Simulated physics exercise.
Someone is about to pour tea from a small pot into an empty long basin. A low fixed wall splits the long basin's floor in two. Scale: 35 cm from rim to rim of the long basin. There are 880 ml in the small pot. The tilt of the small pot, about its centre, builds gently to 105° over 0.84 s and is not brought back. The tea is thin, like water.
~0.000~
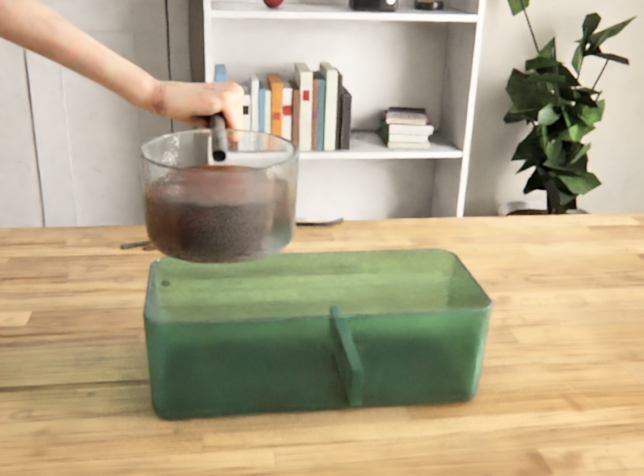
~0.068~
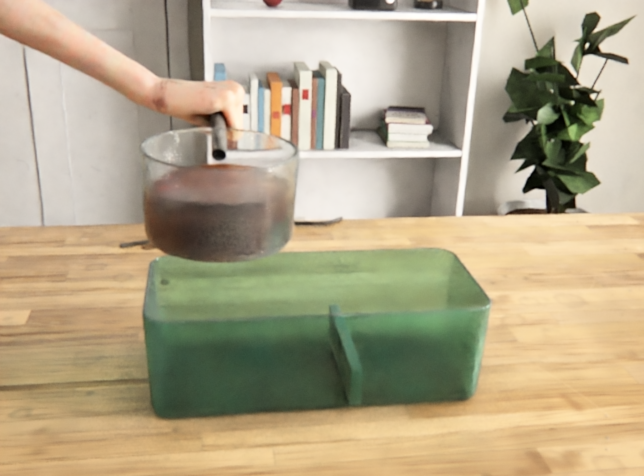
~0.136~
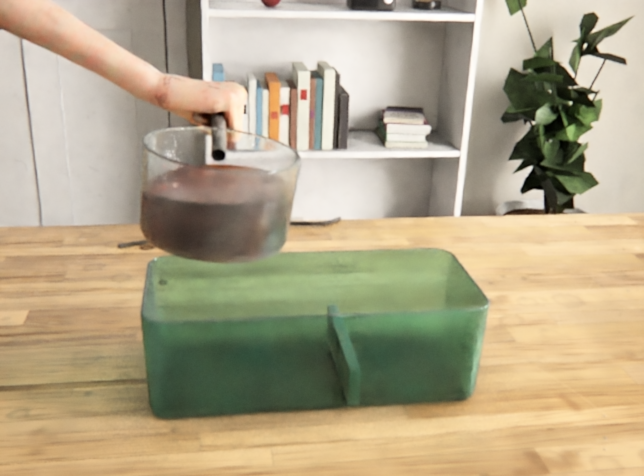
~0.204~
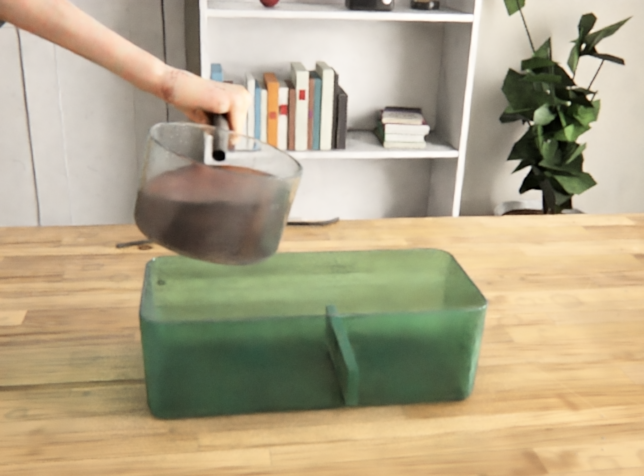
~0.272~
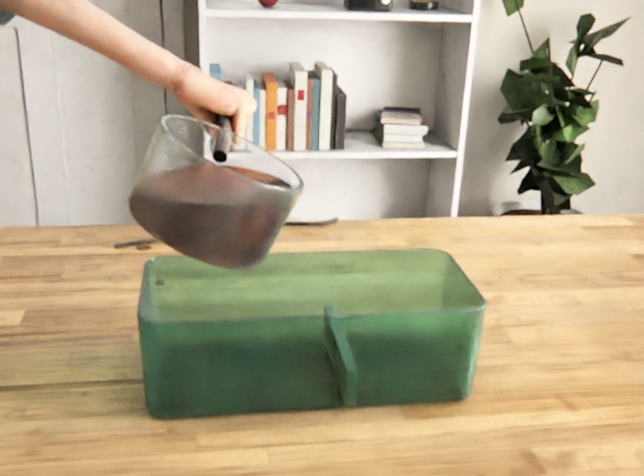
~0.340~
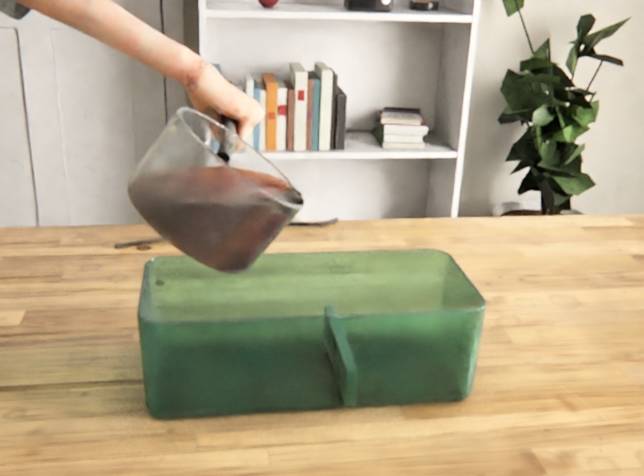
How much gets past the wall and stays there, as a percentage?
About 28 per cent.
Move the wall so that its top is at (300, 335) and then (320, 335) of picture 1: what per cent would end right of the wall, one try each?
First 85, then 55 per cent.
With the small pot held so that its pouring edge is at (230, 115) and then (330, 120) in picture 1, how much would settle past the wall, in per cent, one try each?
In turn about 10 and 70 per cent.
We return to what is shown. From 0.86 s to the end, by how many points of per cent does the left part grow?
Some 12 per cent.
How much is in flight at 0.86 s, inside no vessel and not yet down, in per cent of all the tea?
About 6 per cent.
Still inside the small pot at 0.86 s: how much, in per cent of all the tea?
Some 10 per cent.
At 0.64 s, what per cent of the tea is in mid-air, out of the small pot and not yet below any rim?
Near 26 in a hundred.
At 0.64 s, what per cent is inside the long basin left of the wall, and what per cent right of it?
Some 18 per cent left and 16 right.
Then, 0.64 s in, the tilt is 91° and 41 per cent is still to pour, 18 is left of the wall and 15 right of it.
Then, 0.86 s in, the tilt is 105° and 10 per cent is still to pour, 57 is left of the wall and 27 right of it.
Then, 1.09 s in, the tilt is 105° and 1 per cent is still to pour, 68 is left of the wall and 27 right of it.
Then, 1.34 s in, the tilt is 105° and 0 per cent is still to pour, 70 is left of the wall and 28 right of it.
Finally, 70 per cent lies left of the wall, 28 right of it and 2 outside.
